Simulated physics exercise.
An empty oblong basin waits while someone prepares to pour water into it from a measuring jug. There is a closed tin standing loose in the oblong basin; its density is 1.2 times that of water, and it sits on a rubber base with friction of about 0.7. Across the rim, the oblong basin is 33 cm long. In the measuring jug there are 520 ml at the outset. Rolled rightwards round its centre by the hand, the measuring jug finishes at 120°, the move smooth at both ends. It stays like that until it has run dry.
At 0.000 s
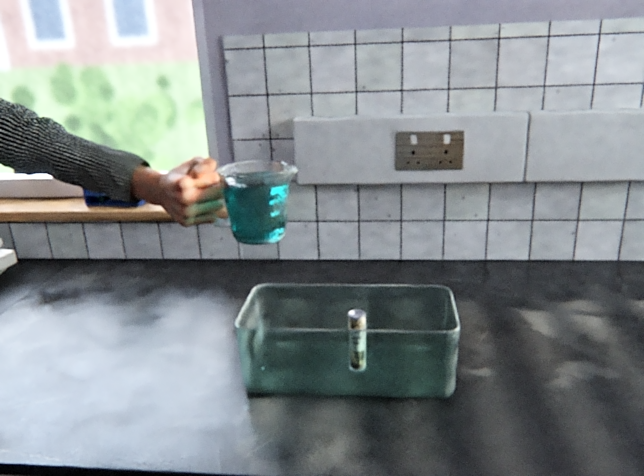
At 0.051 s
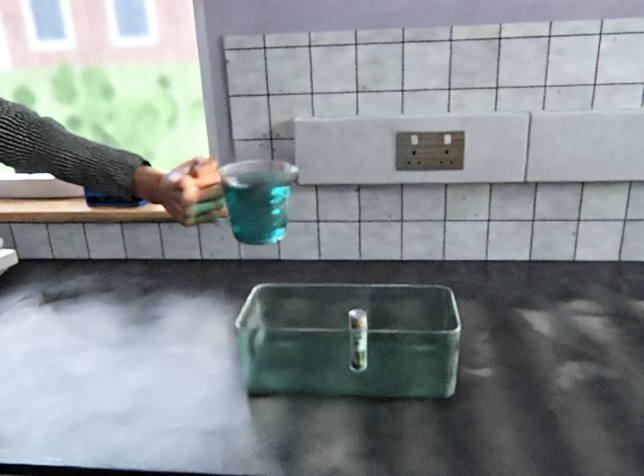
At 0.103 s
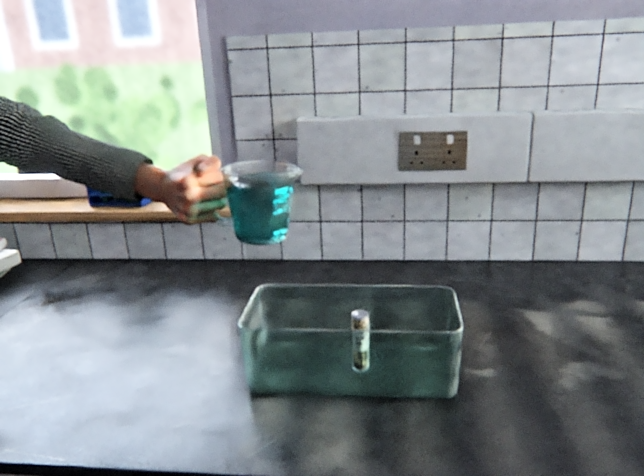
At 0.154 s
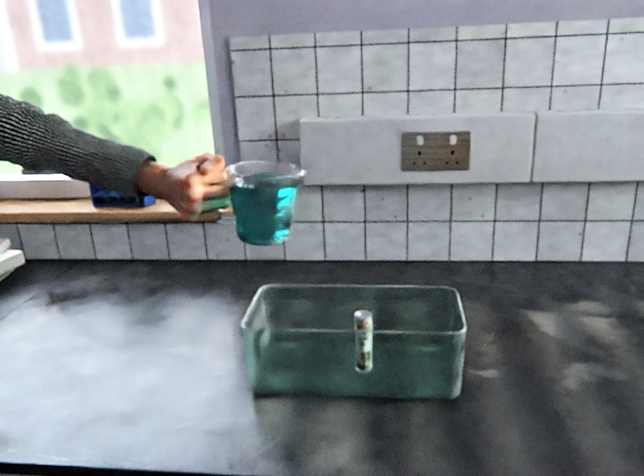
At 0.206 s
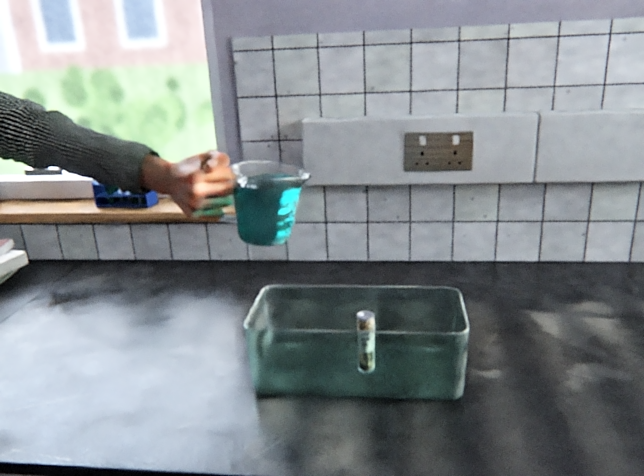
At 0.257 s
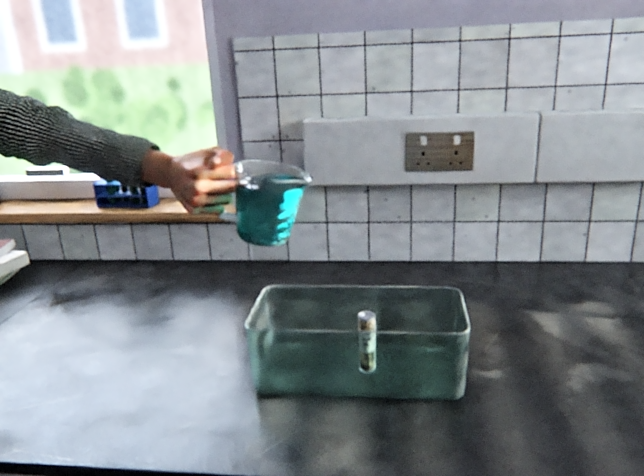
On a dark kitchen counter, a hand slightly tilts a measuring jug rightwards above a basin.
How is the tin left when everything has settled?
I'd say it will come down.
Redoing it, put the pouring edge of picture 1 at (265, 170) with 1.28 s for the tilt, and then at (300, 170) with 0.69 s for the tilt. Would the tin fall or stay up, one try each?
In the first try it remains standing; in the second it comes down.
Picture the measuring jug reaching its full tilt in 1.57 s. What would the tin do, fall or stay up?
In that case the tin overturns.
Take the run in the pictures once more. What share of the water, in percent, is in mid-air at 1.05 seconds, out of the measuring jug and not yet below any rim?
I'd put it at about 16 per cent of the liquid.
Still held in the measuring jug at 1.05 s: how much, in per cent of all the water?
Share remaining: Approx. 8 %.
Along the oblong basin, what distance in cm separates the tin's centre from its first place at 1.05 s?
Around 1 centimetres.
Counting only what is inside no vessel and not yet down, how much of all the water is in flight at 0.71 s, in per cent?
It comes to about 24 percent.
Then, 0.71 s in, the tilt is 71° and 68 per cent is still to pour; the tin stands where it began.
Then, 1.05 s in, the tilt is 111° and 8 per cent is still to pour; the tin stands 1 cm from where it began.
Then, 1.40 s in, the tilt is 120° and 0 per cent is still to pour; the tin lies on its side.
Then, 1.78 s in, the tilt is 120° and 0 per cent is still to pour; the tin lies on its side.
Finally, the tin lies on its side.
